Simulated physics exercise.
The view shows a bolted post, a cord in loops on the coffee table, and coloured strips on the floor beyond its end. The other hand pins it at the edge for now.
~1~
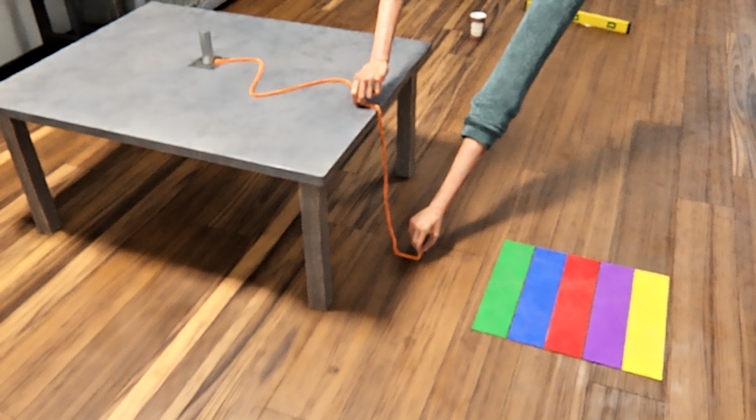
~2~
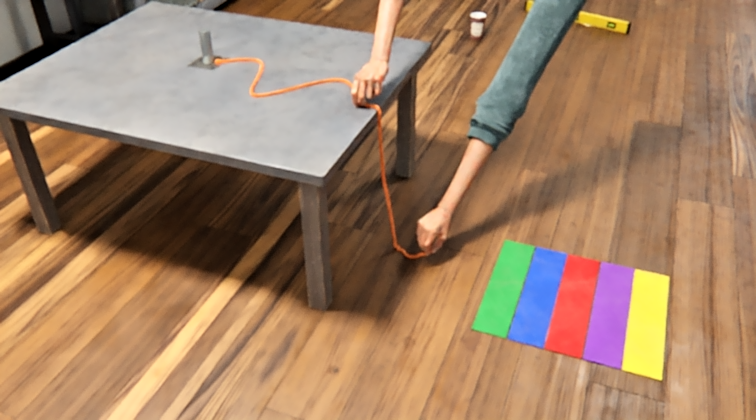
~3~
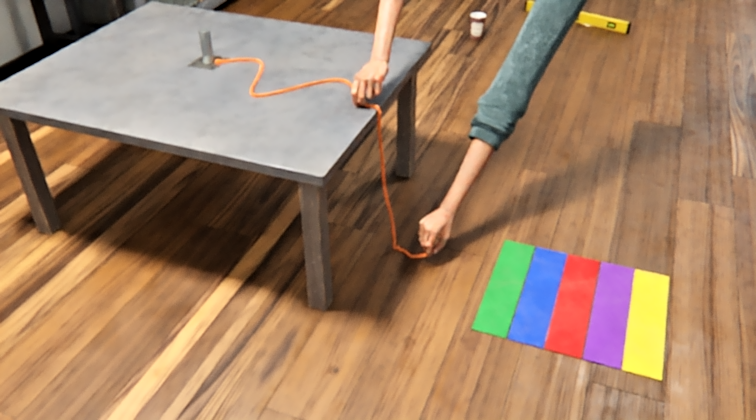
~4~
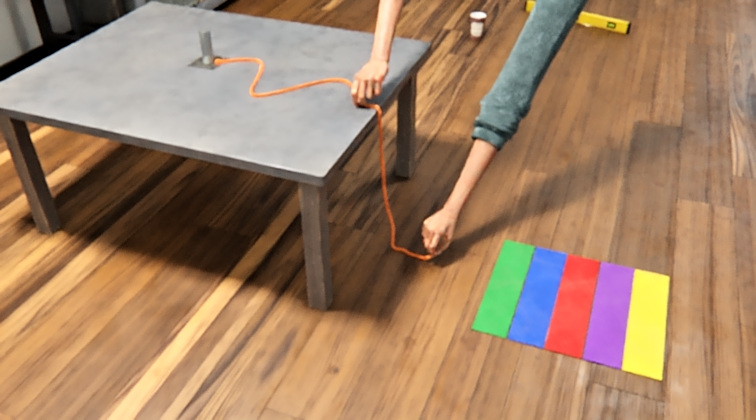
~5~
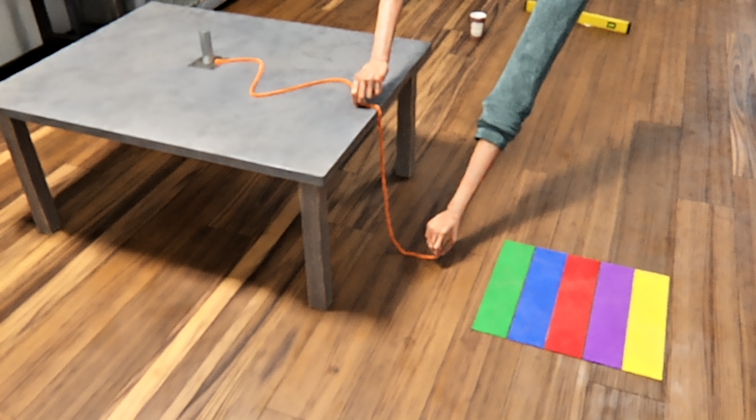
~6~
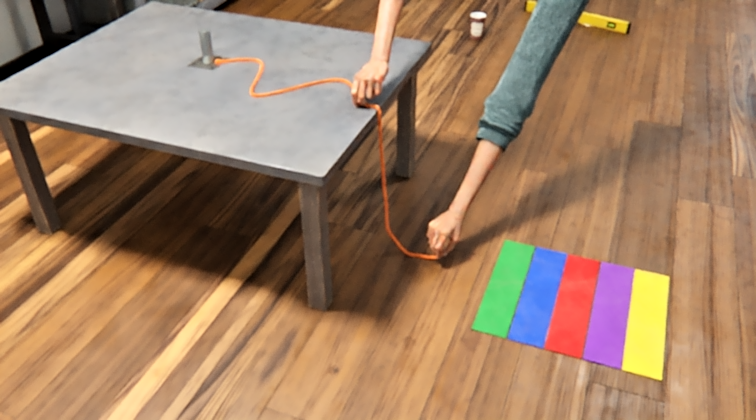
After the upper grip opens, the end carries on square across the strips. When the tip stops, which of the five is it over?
The yellow one.
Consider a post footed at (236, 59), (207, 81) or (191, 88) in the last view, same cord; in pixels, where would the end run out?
The places are (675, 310), (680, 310) and (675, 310).
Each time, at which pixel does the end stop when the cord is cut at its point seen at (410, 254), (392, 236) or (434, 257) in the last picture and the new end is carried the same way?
Taking the tries in order gives (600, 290), (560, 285) and (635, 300).
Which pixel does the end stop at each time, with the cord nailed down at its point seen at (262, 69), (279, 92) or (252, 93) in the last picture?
Per try (px, approx.): (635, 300), (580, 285), (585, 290).
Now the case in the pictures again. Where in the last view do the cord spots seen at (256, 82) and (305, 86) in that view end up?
Result - first point (292, 82), second point (366, 100).
A little later, end near (589, 290); over red.
Next, end near (628, 299); over purple.
When it is tight, end near (651, 305); over yellow. It gets as far as the yellow strip.
